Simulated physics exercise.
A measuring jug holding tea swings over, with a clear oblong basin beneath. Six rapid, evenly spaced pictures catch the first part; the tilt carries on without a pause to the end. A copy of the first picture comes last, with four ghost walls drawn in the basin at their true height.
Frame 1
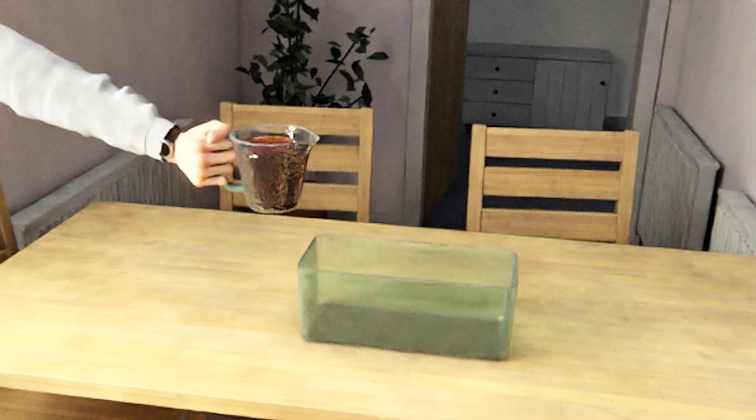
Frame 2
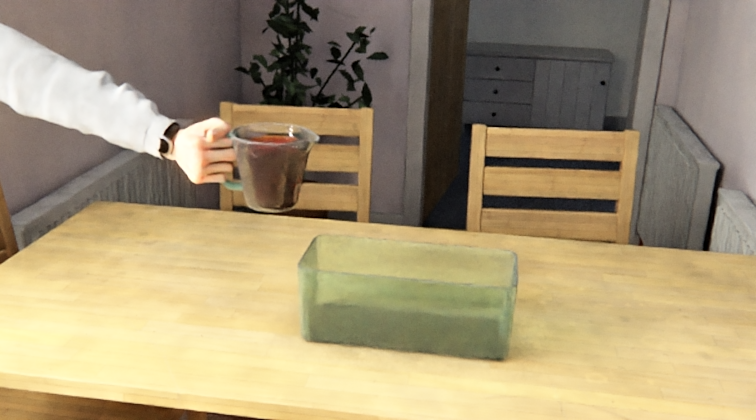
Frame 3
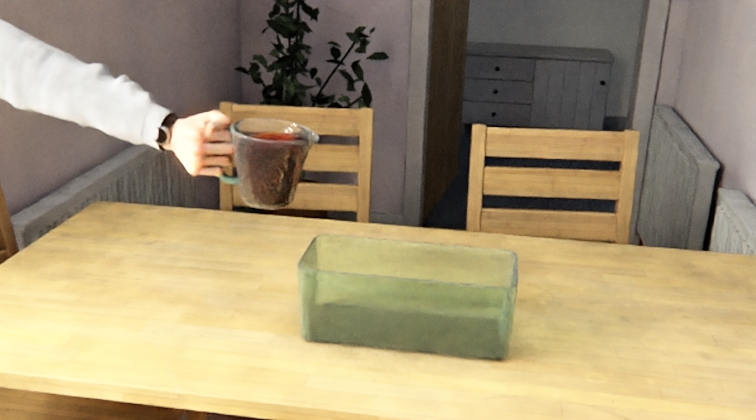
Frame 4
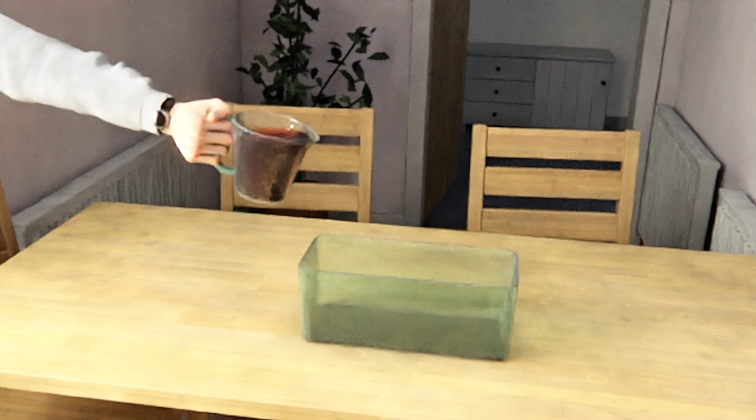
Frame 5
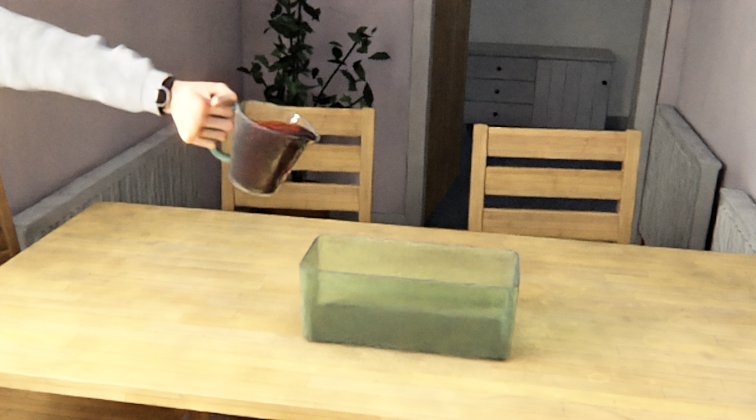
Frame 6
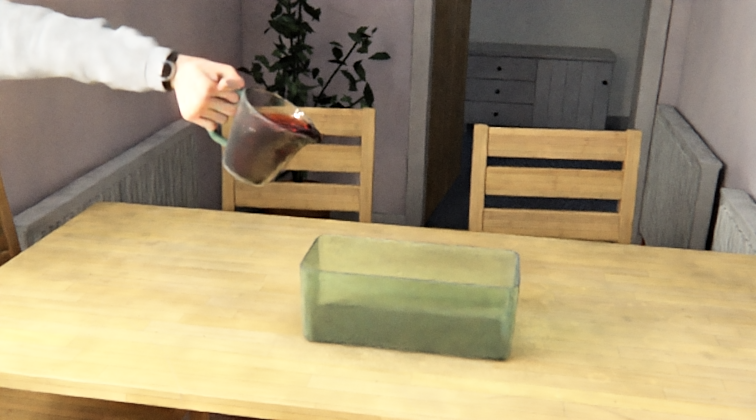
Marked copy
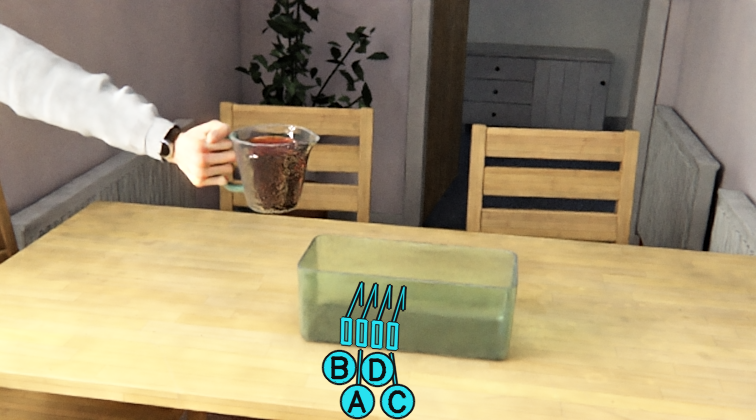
A hand tilting a glass measuring jug of reddish-brown tea to the right above a clear oblong basin on a wooden table.
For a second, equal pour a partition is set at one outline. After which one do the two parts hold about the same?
It is C.
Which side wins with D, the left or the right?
The right one.
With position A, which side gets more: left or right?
The right side.
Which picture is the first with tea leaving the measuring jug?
In picture 6.
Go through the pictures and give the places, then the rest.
In the first picture, upright, lip at (318, 140); basin from (300, 337) to (508, 359); nothing has left yet.
In the second picture, upright, lip at (318, 140); nothing has left yet.
In the third picture, tipped about 5°, lip at (318, 139); nothing has left yet.
In the fourth picture, tipped about 12°, lip at (318, 140); nothing has left yet.
In the fifth picture, tipped about 20°, lip at (319, 139); nothing has left yet.
In the sixth picture, tipped about 31°, lip at (319, 139); tea is over the lip, down to (319, 139).
In cyan, A at (360, 350); B at (345, 348); C at (391, 353); D at (375, 352).
With A, about 10 % ends left of the wall and 88 % right of it.
With B, about 7 % ends left of the wall and 90 % right of it; 3 % is lost outside.
With C, about 46 % ends left of the wall and 51 % right of it.
With D, about 16 % ends left of the wall and 82 % right of it.
